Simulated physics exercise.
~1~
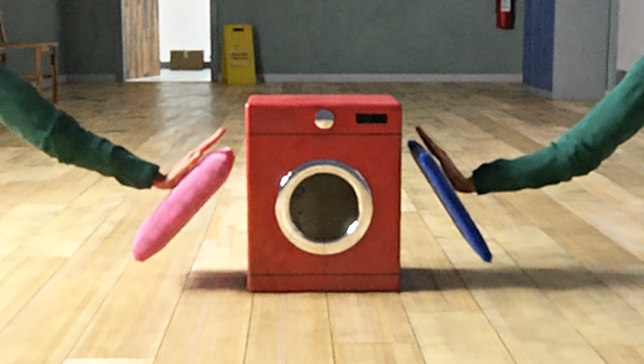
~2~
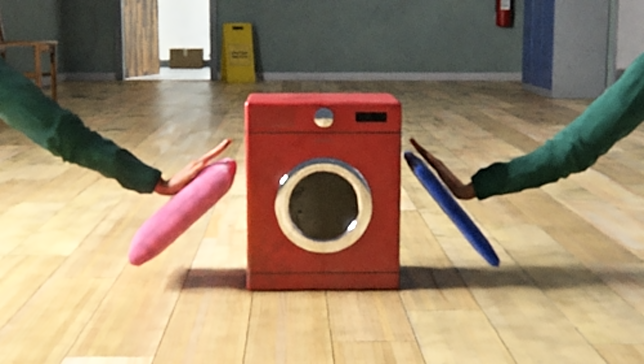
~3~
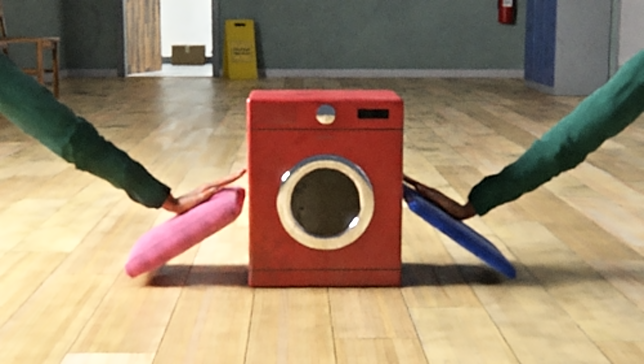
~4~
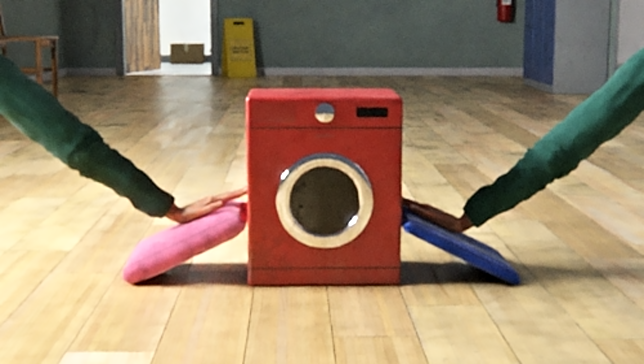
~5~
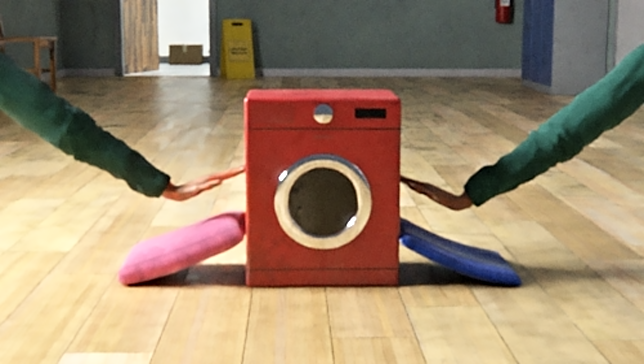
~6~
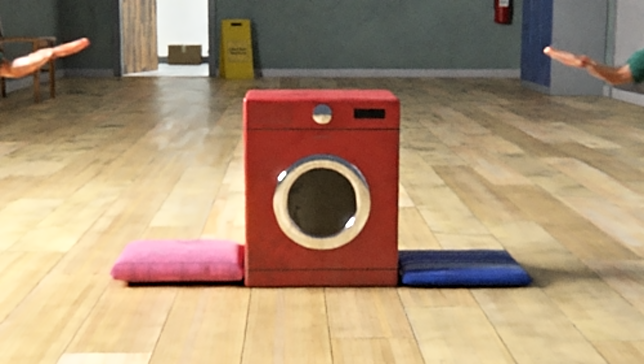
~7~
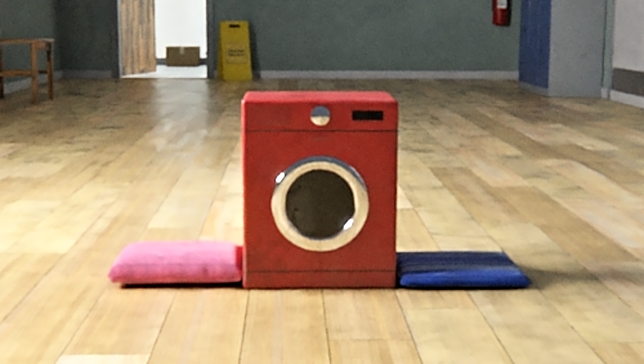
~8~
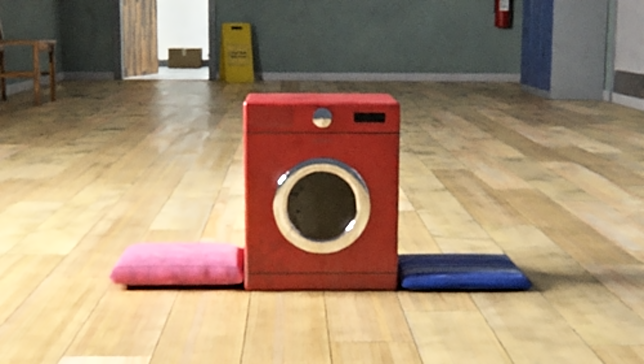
On a wooden floor in a large room, two green-sleeved arms leaned a pink cushion and a blue pad against either side of a red machine, then let go, and both slid down and ended up lying flat beside it.
